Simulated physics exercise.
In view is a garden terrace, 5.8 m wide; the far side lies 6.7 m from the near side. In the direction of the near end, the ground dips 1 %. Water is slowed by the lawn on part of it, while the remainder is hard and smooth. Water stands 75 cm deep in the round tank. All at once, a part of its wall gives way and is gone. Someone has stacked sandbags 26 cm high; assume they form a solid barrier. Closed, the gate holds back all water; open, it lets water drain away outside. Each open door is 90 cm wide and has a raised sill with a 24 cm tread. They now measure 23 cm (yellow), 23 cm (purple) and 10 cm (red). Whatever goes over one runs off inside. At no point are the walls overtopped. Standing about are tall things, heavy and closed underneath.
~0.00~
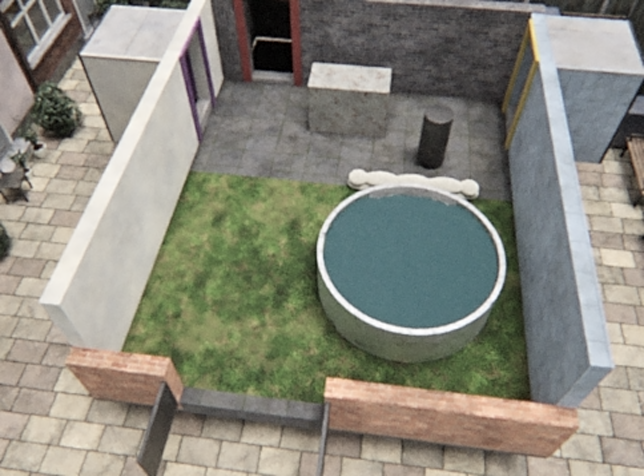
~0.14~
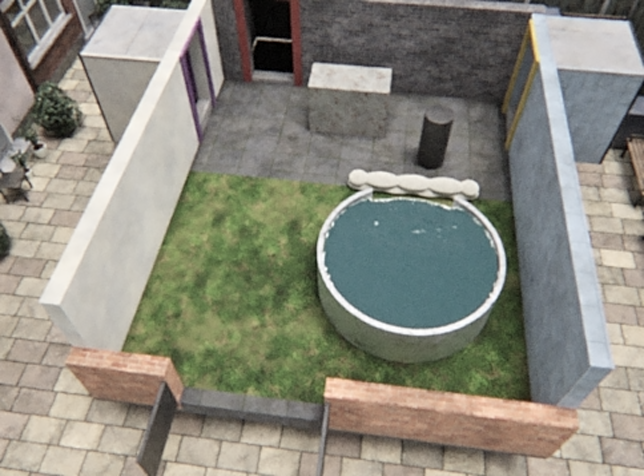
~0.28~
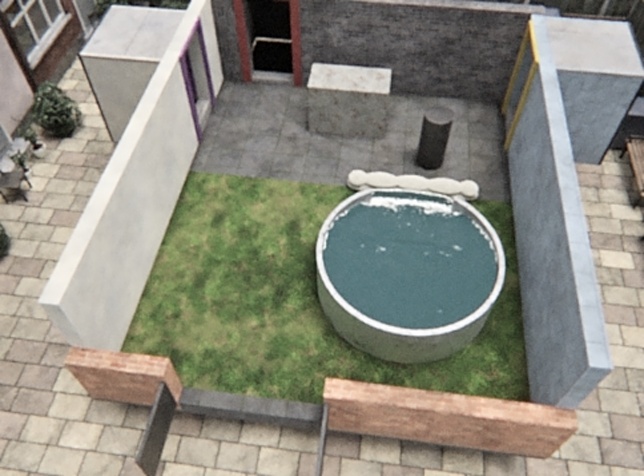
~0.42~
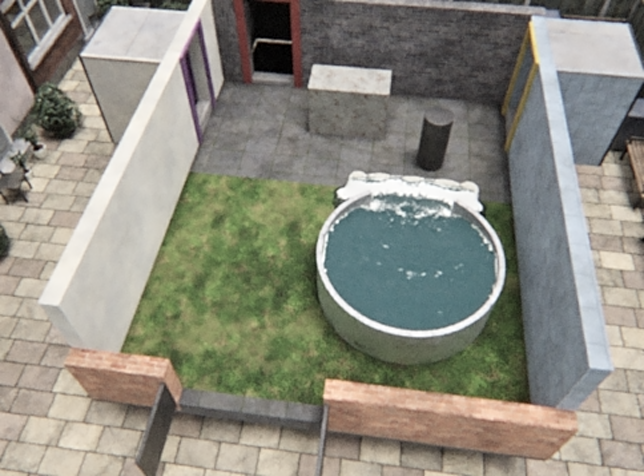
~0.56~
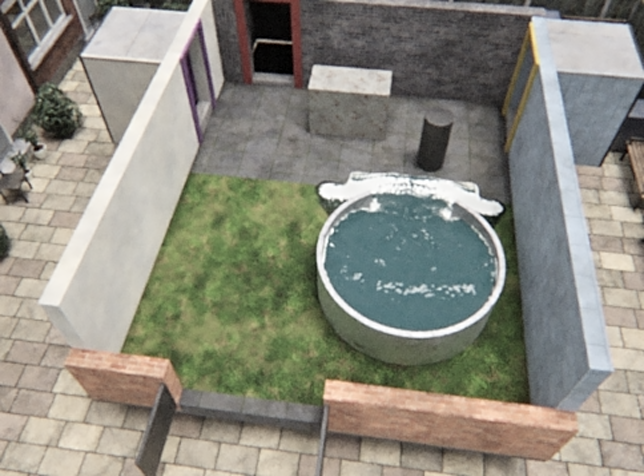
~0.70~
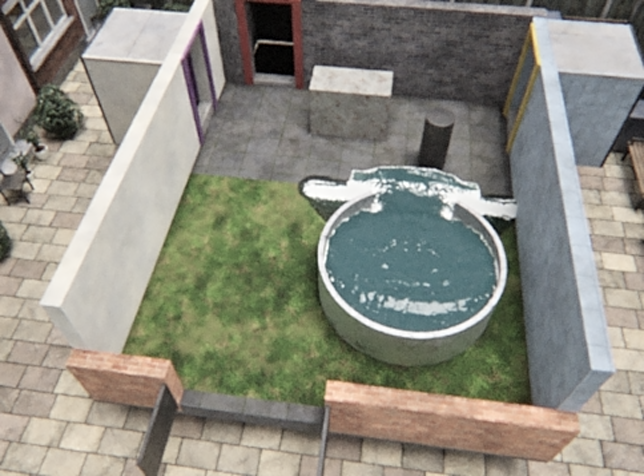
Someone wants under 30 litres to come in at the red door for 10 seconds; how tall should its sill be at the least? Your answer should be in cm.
It should be at least about 7 cm tall.
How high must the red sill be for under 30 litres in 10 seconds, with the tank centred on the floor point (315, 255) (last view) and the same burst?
Minimum: Approx. 21 cm.
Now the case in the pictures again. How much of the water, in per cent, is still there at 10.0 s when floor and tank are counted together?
I'd estimate some 92 in a hundred.
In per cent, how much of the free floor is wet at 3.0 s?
70 %.
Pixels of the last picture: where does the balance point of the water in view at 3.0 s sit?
Approximately (393, 229).
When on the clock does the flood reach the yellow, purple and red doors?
It reaches yellow at 1.4 s, purple at 2.0 s, and red at 3.6 s.
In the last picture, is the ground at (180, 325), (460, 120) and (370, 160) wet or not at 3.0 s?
Point by point, the first is spared, the second awash and the third awash.
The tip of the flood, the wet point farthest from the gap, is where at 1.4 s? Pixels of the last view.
Roughly at (238, 151) in the last view.
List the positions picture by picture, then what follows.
Still water, 75 cm deep, in the round tank at (410, 254); the red door at (270, 40) is dry, in the first frame.
The front is at a hidden place, 0.3 m from the gap on the far side; 0.3 m2 of floor is wet, 75 cm left at the back, in the second frame.
The gap is on the far side, the front 0.7 m out at a hidden place; the back of the round tank holds 75 cm, in the third frame.
The gap is on the far side, the front 0.9 m out at (480, 205); the back of the round tank holds 75 cm, in the fourth frame.
The front is at (323, 185), 1.2 m from the gap on the far side; 2.3 m2 of floor is wet, 75 cm left at the back, in the fifth frame.
The front is at (305, 183), 1.5 m from the gap on the far side; 3.1 m2 of floor is wet, 73 cm left at the back; 2.8 m in a straight line remain to the red door at (271, 43), in the sixth frame.
After 1.4 s water covers 35 % of the floor, deepest (56 cm) near (408, 204); it has not reached the red door.
After 3.0 s water covers 70 % of the floor, deepest (34 cm) near (408, 212); it has not reached the red door.
After 10.0 s water covers 95 % of the floor, deepest (16 cm) near (113, 378); 9 cm at the red door, 4 litres in over its 10 cm sill.
At the red door as built, the water arrived by 3.7 s and peaked near 12 cm at 6.6 s.
With a sill of 6.5 cm, 37 litres would have come in within the 10 s; with 8 cm, 18 litres. So under 30 litres takes about 7 cm.
